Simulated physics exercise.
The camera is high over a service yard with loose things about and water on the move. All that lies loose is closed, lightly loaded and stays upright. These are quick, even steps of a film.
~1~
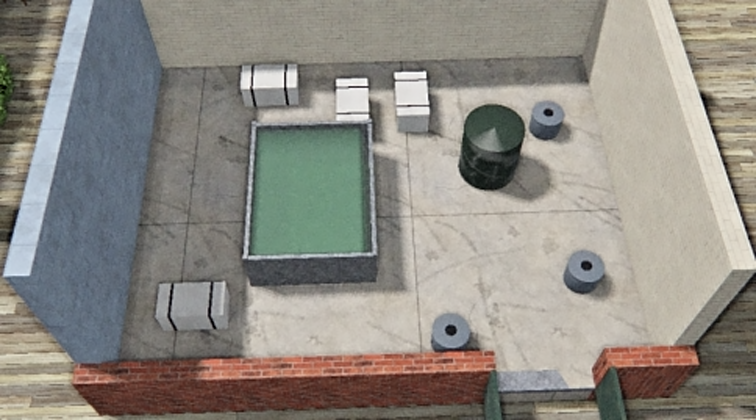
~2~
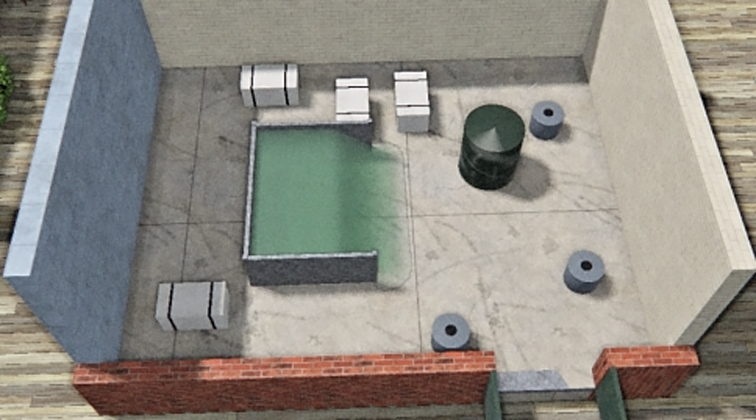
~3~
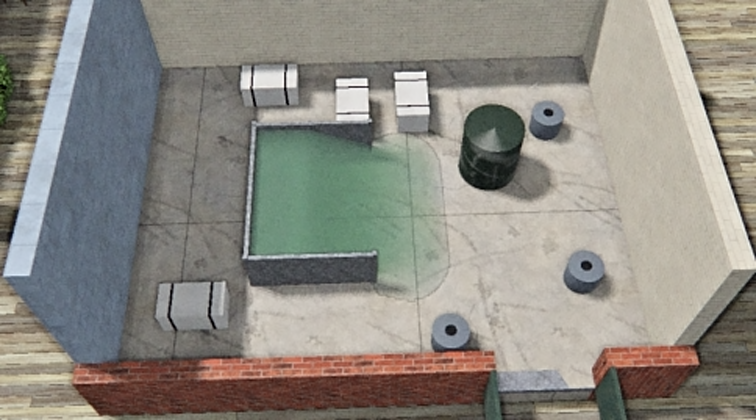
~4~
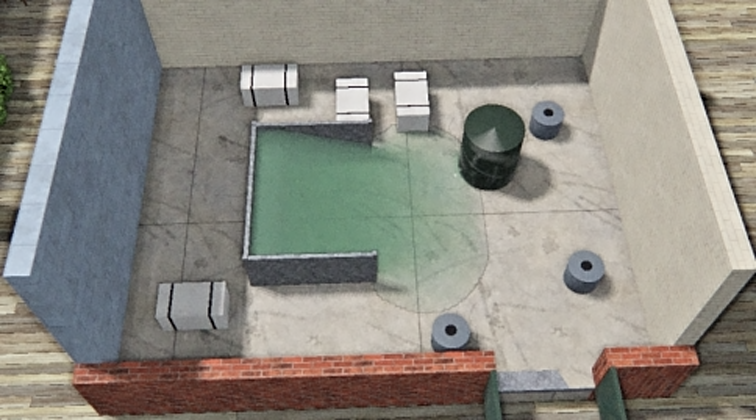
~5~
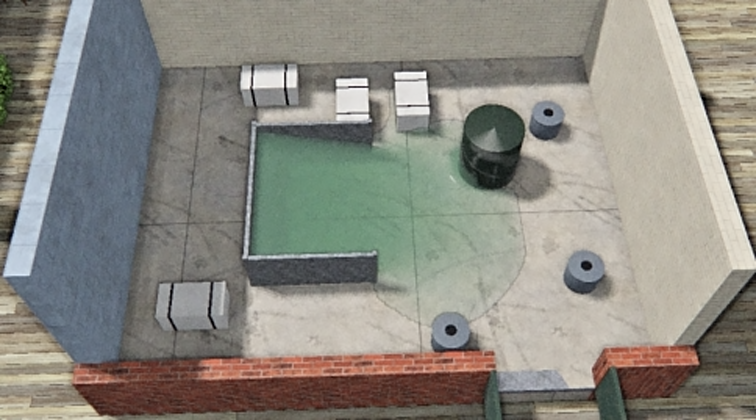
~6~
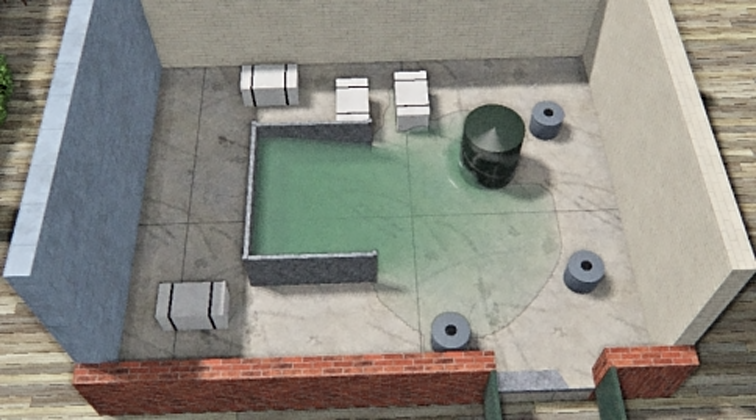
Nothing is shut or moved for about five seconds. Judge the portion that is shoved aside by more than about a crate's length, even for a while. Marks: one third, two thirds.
It is between one and two thirds.
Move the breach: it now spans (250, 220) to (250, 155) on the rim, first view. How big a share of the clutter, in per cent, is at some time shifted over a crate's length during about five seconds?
About 70 per cent.
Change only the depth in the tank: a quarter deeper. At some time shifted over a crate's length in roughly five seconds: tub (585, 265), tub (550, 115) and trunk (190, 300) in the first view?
In that order: Moved that far, that far or more, less than that.
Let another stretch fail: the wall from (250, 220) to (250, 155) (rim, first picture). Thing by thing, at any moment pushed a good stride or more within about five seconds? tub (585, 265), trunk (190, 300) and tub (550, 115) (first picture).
In that order: No, yes, under that.
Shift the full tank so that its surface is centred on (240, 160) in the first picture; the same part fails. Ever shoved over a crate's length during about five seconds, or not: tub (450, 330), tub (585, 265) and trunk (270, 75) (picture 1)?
In that order: Yes, moved that far, less than that.
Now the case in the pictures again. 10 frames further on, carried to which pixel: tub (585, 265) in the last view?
Around (642, 326).
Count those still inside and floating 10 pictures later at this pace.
That makes 1.
A moment on, 0 of 7 are well off their spots; 0 afloat.
Next, 1 of 7 are well off their spots; 1 afloat.
Later, 3 of 7 are well off their spots; 2 afloat.
In the end, 4 of 7 are well off their spots, and 4 have been at some point; 1 afloat.
